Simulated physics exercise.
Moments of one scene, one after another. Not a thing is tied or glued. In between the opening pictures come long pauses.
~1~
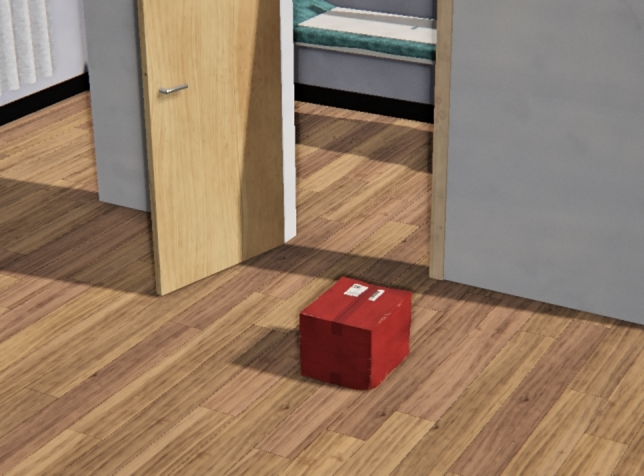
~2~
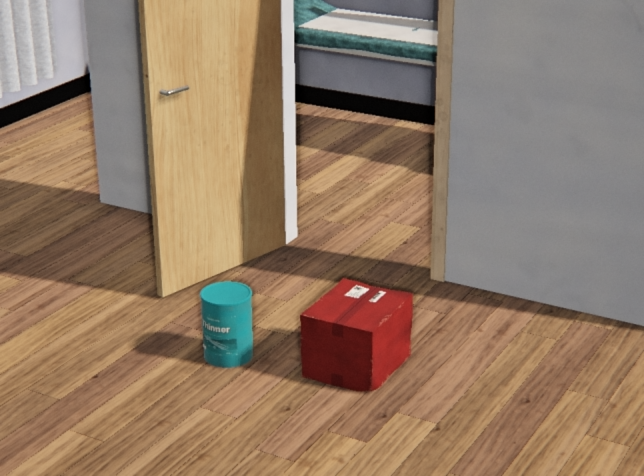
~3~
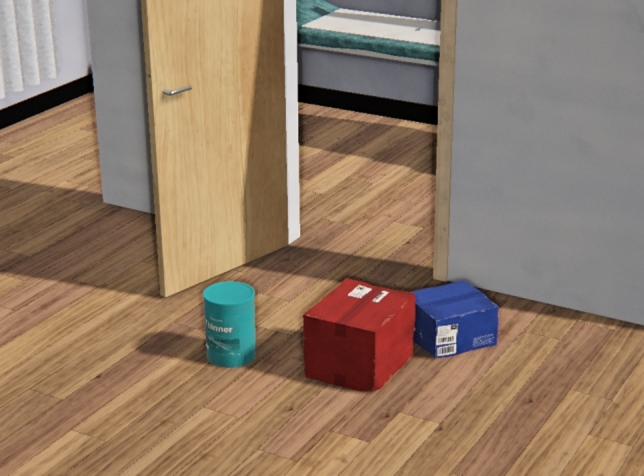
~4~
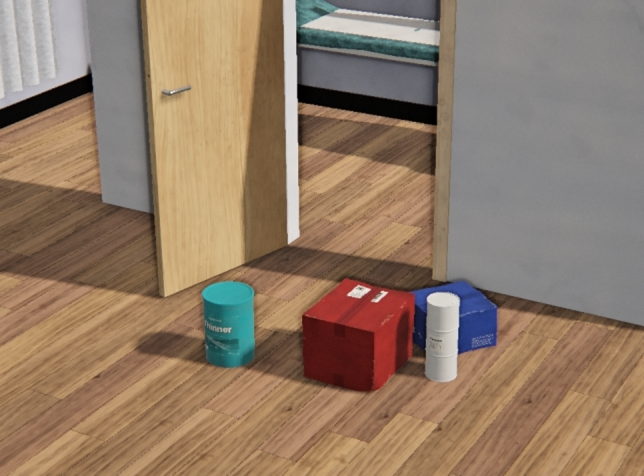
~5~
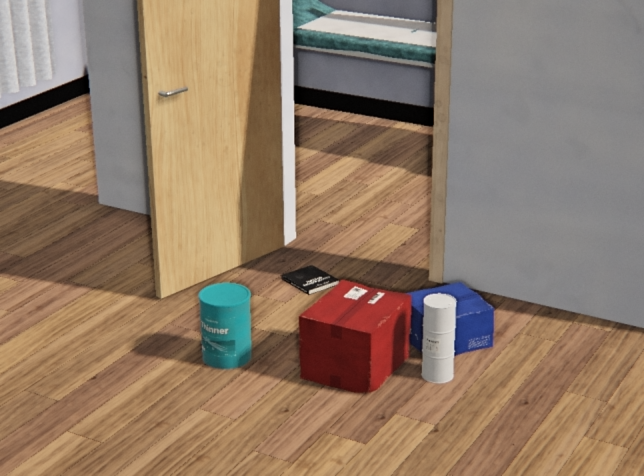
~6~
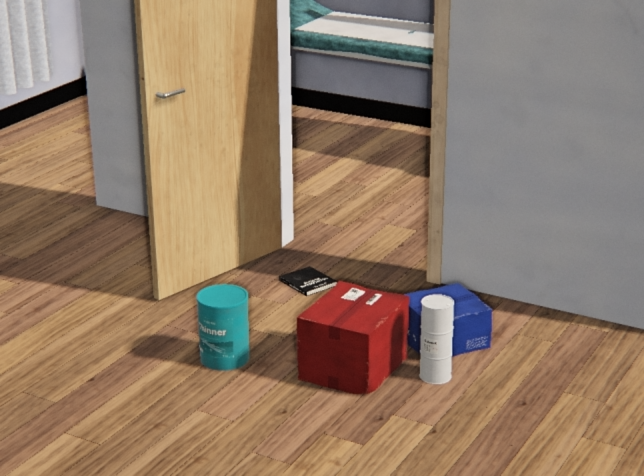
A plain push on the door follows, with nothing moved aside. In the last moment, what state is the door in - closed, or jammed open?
The door is pushed home.
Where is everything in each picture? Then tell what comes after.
In the first frame, door wide open and still.
In the second frame, door wide open and still; red box (357, 335).
In the third frame, door wide open and still; turquoise pail (230, 325).
In the fourth frame, door wide open and still; blue parcel (449, 319); red box (359, 336).
In the fifth frame, door wide open and still; turquoise pail (226, 326); white canister (439, 339).
In the sixth frame, door wide open and still; black book (308, 281); blue parcel (444, 322).
Then, 1.20 s on from there, door 73° open.
Then, 1.90 s on from there, door 45° open; black book shifted a little near (329, 281).
Then, 2.40 s on from there, door 25° open; black book shifted about its own width near (355, 275).
Then, 2.90 s on from there, door 6° open; black book shifted well along near (375, 263).
In the end, door 0° open; moved from the start, black book; the other 4 unmoved. At the end, from the last picture's camera, black book near (381, 257).
